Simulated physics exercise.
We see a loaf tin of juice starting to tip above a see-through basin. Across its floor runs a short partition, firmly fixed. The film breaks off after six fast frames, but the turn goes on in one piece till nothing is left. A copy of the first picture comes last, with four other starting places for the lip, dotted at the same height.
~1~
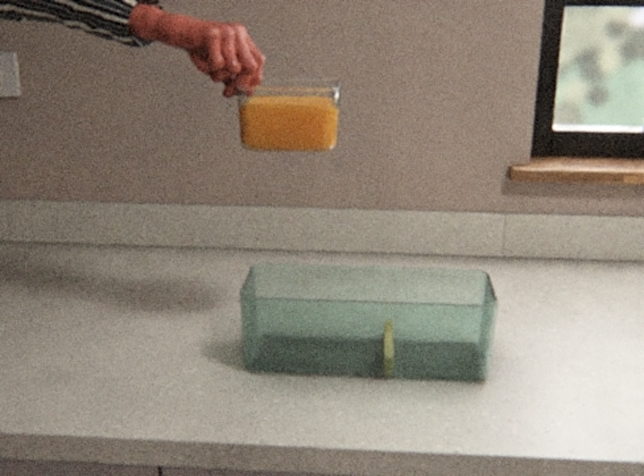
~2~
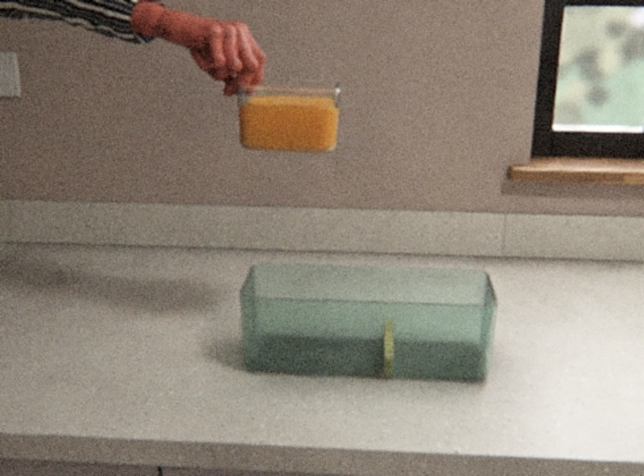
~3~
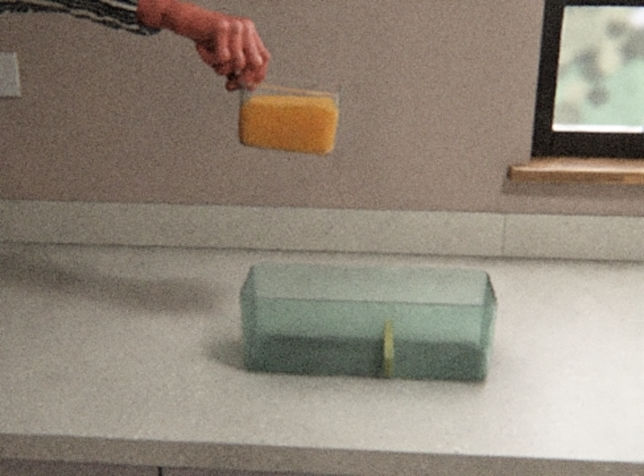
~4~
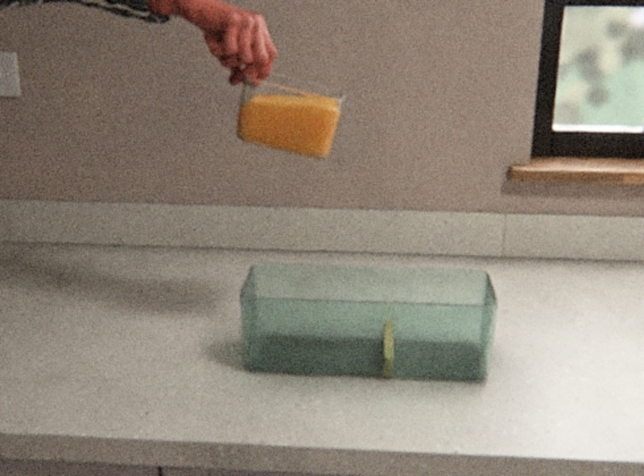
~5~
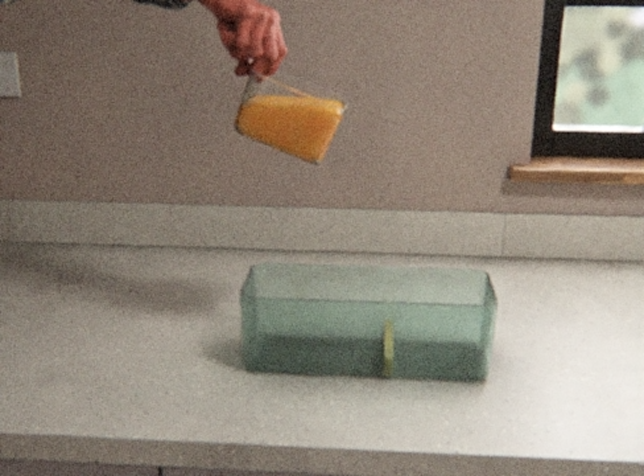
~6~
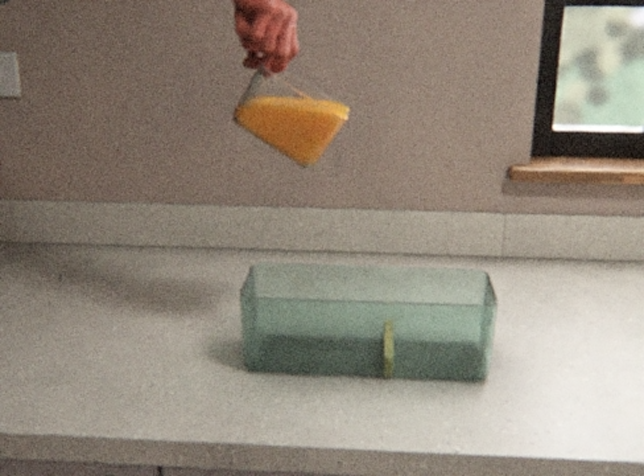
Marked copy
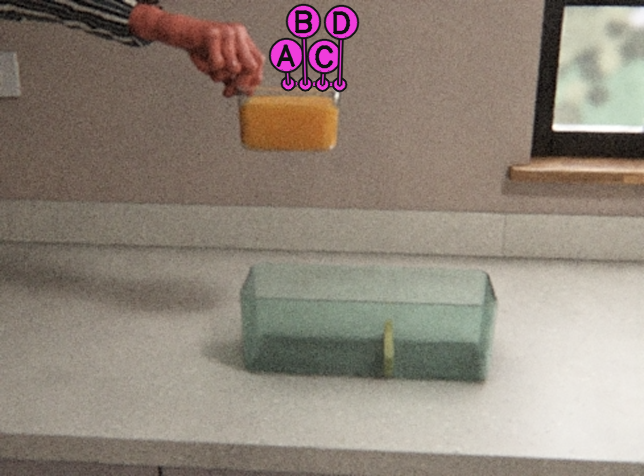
The clip shows a hand holding a clear container of orange juice above a see-through basin with a short partition on a counter, then gradually tilting the container to the right until the juice reaches its lip.
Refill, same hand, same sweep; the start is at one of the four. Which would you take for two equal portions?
Dot C does it best.
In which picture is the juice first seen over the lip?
Picture 6.
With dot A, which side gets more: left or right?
The left one.
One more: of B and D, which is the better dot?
That would be D.
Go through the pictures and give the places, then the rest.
In the first frame, upright, lip at (337, 84); basin from (245, 369) to (489, 378); top of the wall at (389, 337); nothing has left yet.
In the second frame, upright, lip at (338, 85); nothing has left yet.
In the third frame, tipped about 6°, lip at (340, 89); nothing has left yet.
In the fourth frame, tipped about 13°, lip at (343, 95); nothing has left yet.
In the fifth frame, tipped about 22°, lip at (345, 104); nothing has left yet.
In the sixth frame, tipped about 32°, lip at (346, 114); juice is over the lip, down to (346, 114).
In magenta, A at (288, 83); B at (305, 84); C at (322, 84); D at (339, 84).
With A, about 80 % ends left of the wall and 16 % right of it; 4 % is lost outside.
With B, about 82 % ends left of the wall and 15 % right of it; 3 % is lost outside.
With C, about 51 % ends left of the wall and 47 % right of it.
With D, about 36 % ends left of the wall and 61 % right of it; 3 % is lost outside.
